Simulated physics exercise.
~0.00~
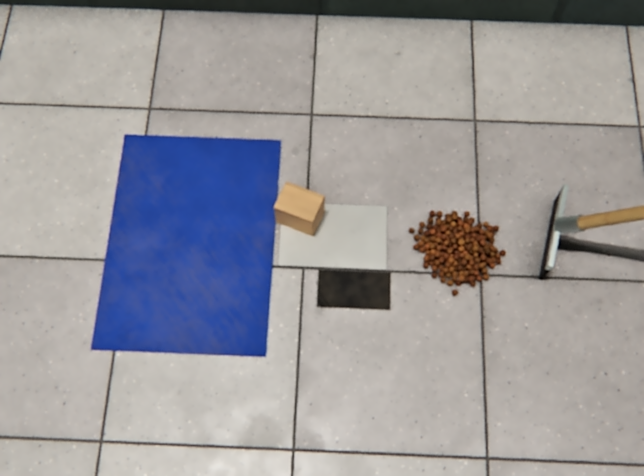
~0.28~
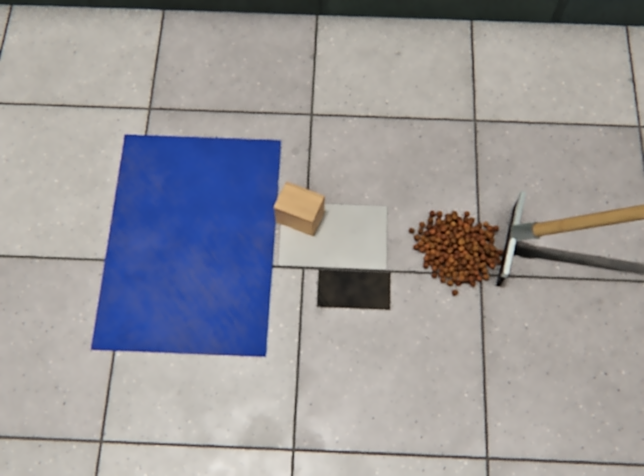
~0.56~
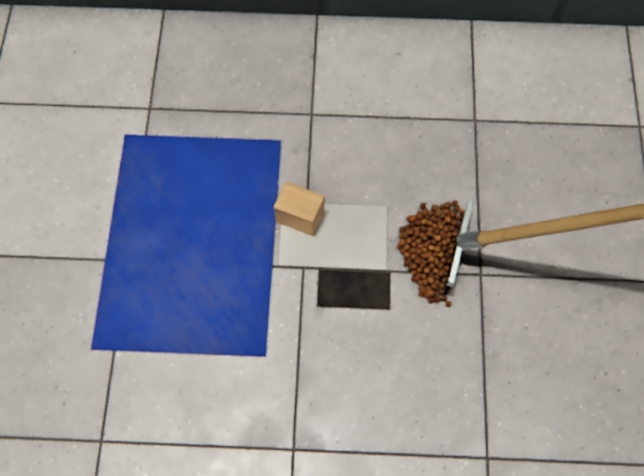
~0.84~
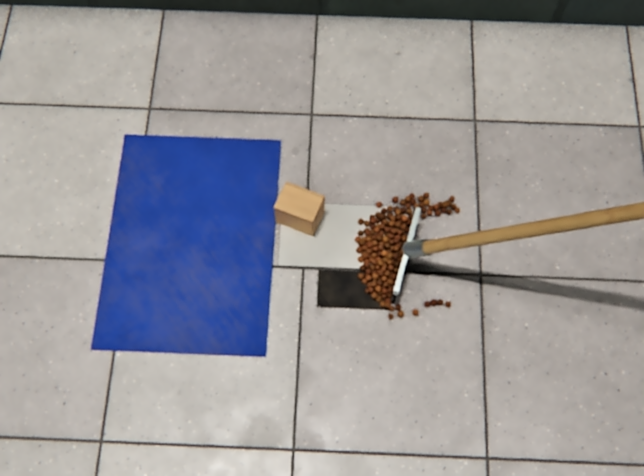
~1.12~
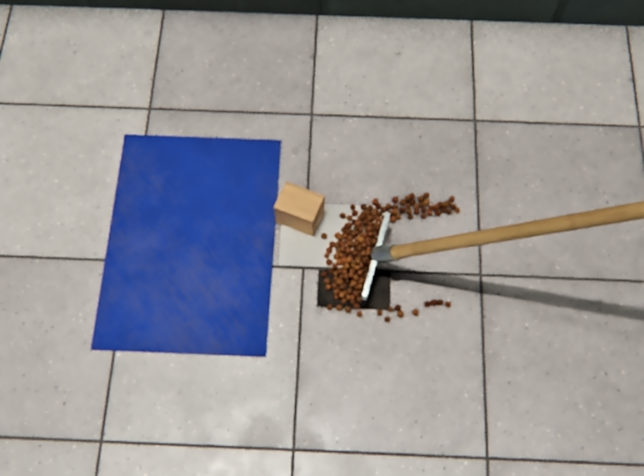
In this clip, a squeegee with a wooden handle moves left across a tiled floor into a pile of brown balls, pushing them over white and black mats beside a fixed wooden block, leaving stragglers behind and ending short of the blue mat.
